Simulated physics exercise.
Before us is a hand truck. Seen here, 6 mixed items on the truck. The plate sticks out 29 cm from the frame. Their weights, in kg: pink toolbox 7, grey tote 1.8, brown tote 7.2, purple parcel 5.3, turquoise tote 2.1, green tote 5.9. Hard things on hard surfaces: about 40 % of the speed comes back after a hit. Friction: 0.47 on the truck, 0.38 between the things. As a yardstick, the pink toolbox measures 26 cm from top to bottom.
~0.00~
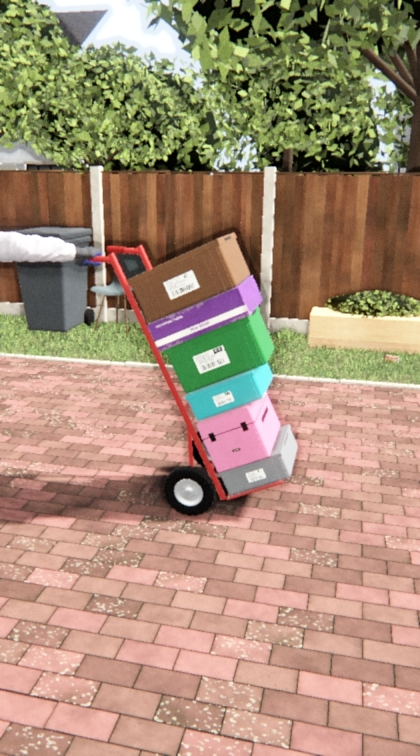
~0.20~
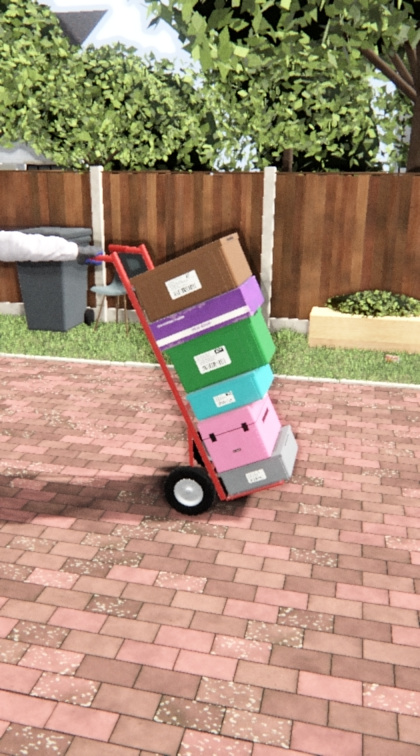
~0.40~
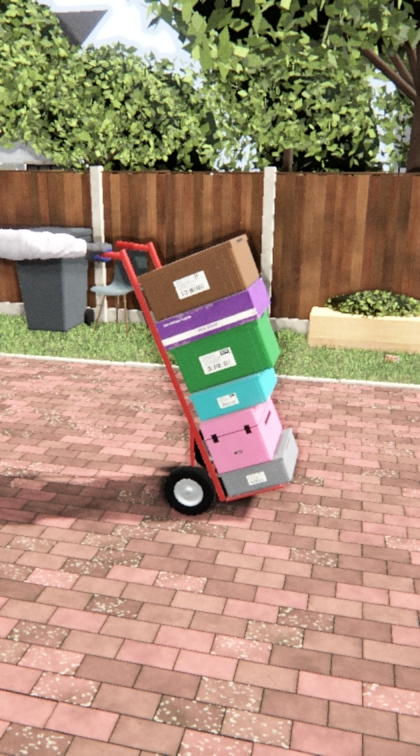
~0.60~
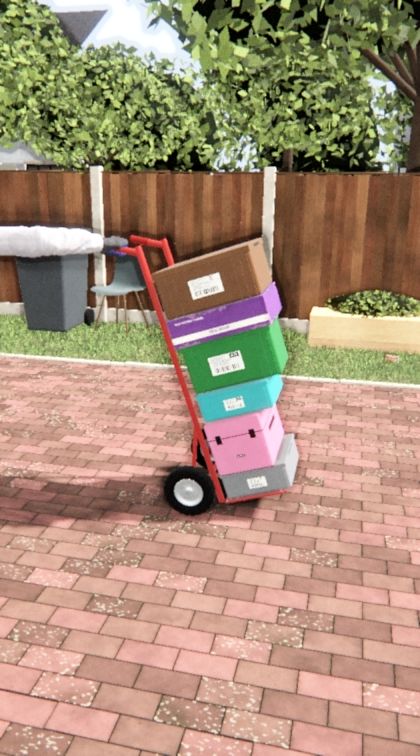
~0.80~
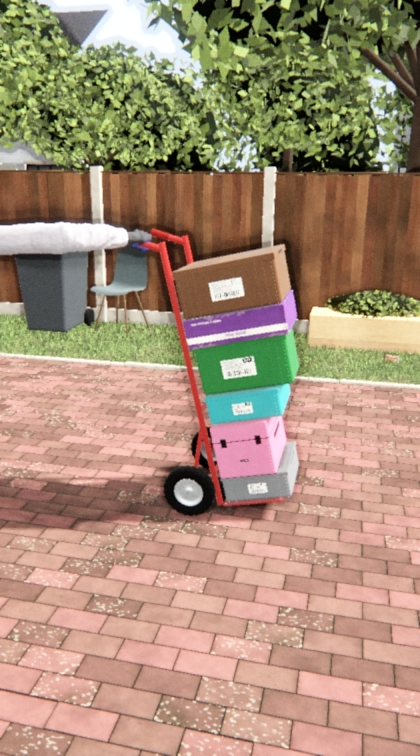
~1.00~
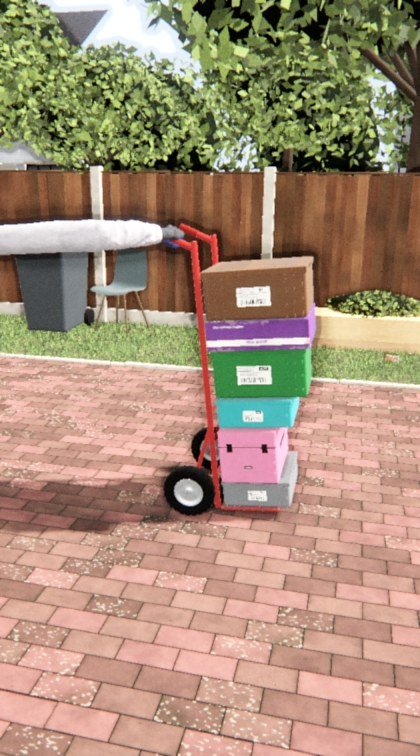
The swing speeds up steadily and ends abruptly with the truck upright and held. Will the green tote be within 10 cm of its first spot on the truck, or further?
The green tote leaves its spot.
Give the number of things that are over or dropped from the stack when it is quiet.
In all, 4.
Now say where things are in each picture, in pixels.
Truck 25° back; green tote (221, 349); pink toolbox (240, 425), in the first frame.
Truck 24° back; brown tote (194, 277); purple parcel (209, 312), in the second frame.
Truck 22° back; turquoise tote (235, 388); pink toolbox (243, 427), in the third frame.
Truck 18° back; grey tote (262, 465); brown tote (215, 278), in the fourth frame.
Truck 13° back; purple parcel (243, 319); turquoise tote (250, 396), in the fifth frame.
Truck 6° back; green tote (263, 365); pink toolbox (255, 441), in the sixth frame.
By 1.50 s, truck upright; green tote rocked 19° off its seat near (292, 372); brown tote rocked 19° off its seat; purple parcel rocked 19° off its seat.
By 1.90 s, truck upright; brown tote, purple parcel and green tote now dropped from the stack; turquoise tote rocked 65° off its seat.
By 2.10 s, truck upright; turquoise tote now dropped from the stack.
By 2.40 s, truck upright.
When it is over (4.5 s), dropped from the stack, brown tote, purple parcel, turquoise tote and green tote; the other 2 within 10 cm of the start. End places, in pixels of the last picture, green tote near (362, 466).
